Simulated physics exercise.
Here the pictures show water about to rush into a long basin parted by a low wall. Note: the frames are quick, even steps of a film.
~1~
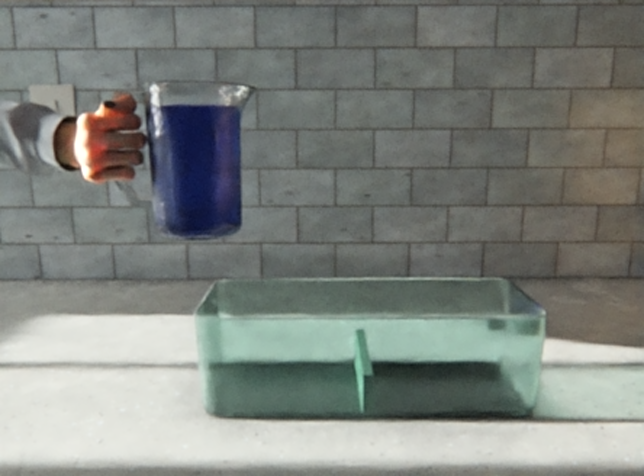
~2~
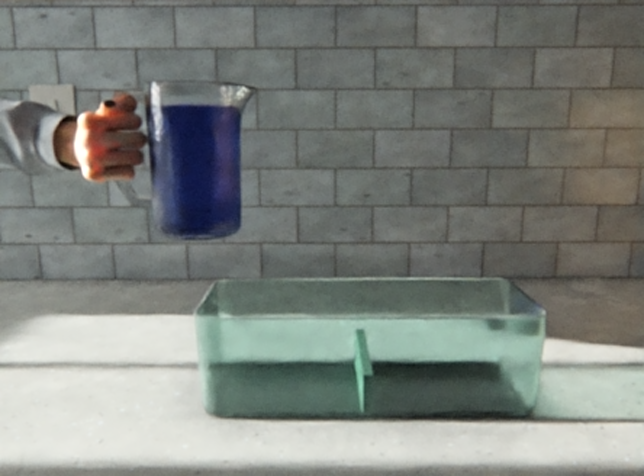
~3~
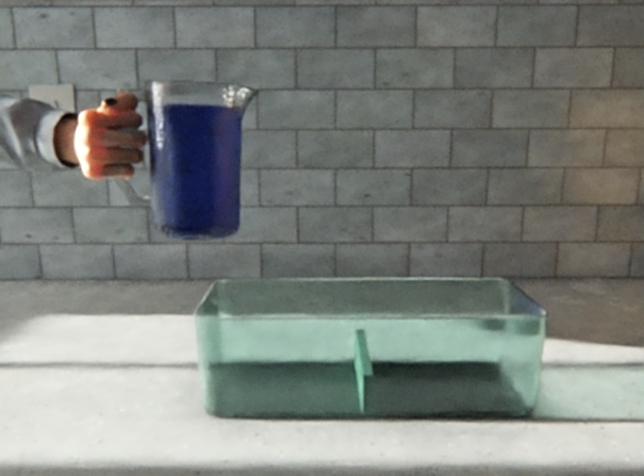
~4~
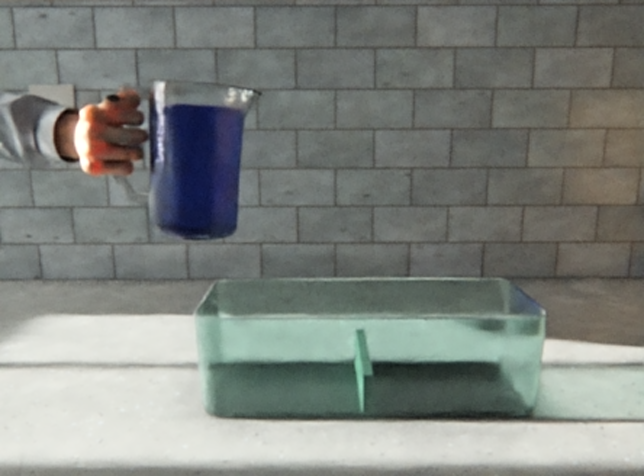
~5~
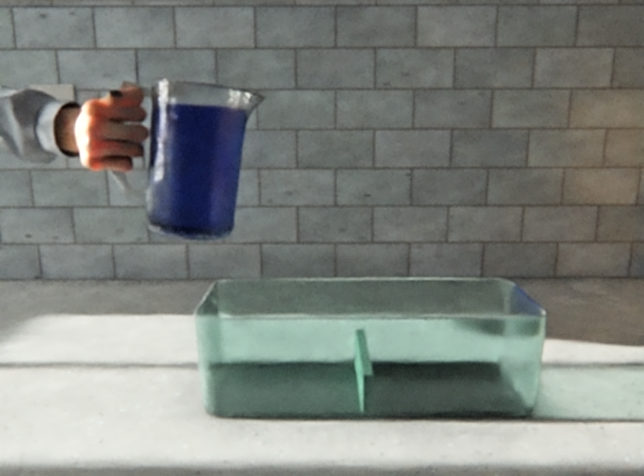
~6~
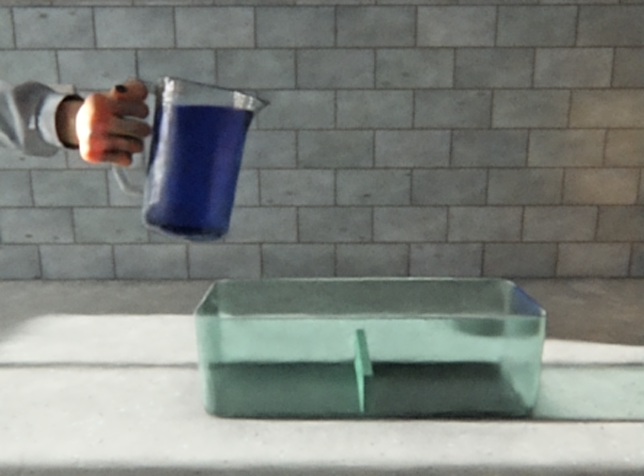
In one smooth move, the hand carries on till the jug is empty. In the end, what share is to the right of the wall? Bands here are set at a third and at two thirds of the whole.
I reckon what ends right of the wall does not reach a third.
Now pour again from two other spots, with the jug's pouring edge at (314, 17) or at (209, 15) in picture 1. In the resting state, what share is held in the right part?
Result, first then second: About 90 % and about 5 %.
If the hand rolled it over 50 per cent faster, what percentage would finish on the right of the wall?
Roughly 15 %.
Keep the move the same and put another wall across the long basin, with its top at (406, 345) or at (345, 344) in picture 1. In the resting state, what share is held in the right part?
In order, some 5 and 50 in a hundred.
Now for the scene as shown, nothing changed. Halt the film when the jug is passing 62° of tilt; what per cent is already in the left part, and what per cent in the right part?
Left 0 per cent, right 0 per cent.
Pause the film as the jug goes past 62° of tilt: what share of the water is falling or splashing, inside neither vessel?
Somewhere around 10 per cent of it.
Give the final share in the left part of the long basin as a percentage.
Some 80 parts in a hundred.
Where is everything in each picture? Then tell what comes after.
The first picture shows tilt 0°; pouring edge (257, 87); surface from (152, 109) to (240, 108); the long basin's rim runs from (206, 299) to (527, 298); the wall's top is at (363, 350).
The second picture shows tilt 0°; pouring edge (257, 87); surface from (152, 108) to (240, 109).
The third picture shows tilt 2°; pouring edge (259, 89); surface from (153, 107) to (241, 109).
The fourth picture shows tilt 4°; pouring edge (262, 92); surface from (156, 107) to (243, 110).
The fifth picture shows tilt 8°; pouring edge (266, 96); surface from (158, 109) to (247, 110).
The sixth picture shows tilt 12°; pouring edge (270, 101); surface from (161, 110) to (254, 111).
A moment on, the jug is tipped part way and 89 per cent is still to pour, 1 is left of the wall and 0 right of it.
Next, the jug is tipped on its side and 50 per cent is still to pour, 22 is left of the wall and 10 right of it.
Then the jug is tipped right over and 10 per cent is still to pour, 65 is left of the wall and 14 right of it.
Later the jug is tipped right over and 1 per cent is still to pour, 79 is left of the wall and 16 right of it.
Finally, 80 per cent lies left of the wall, 16 right of it and 4 outside.
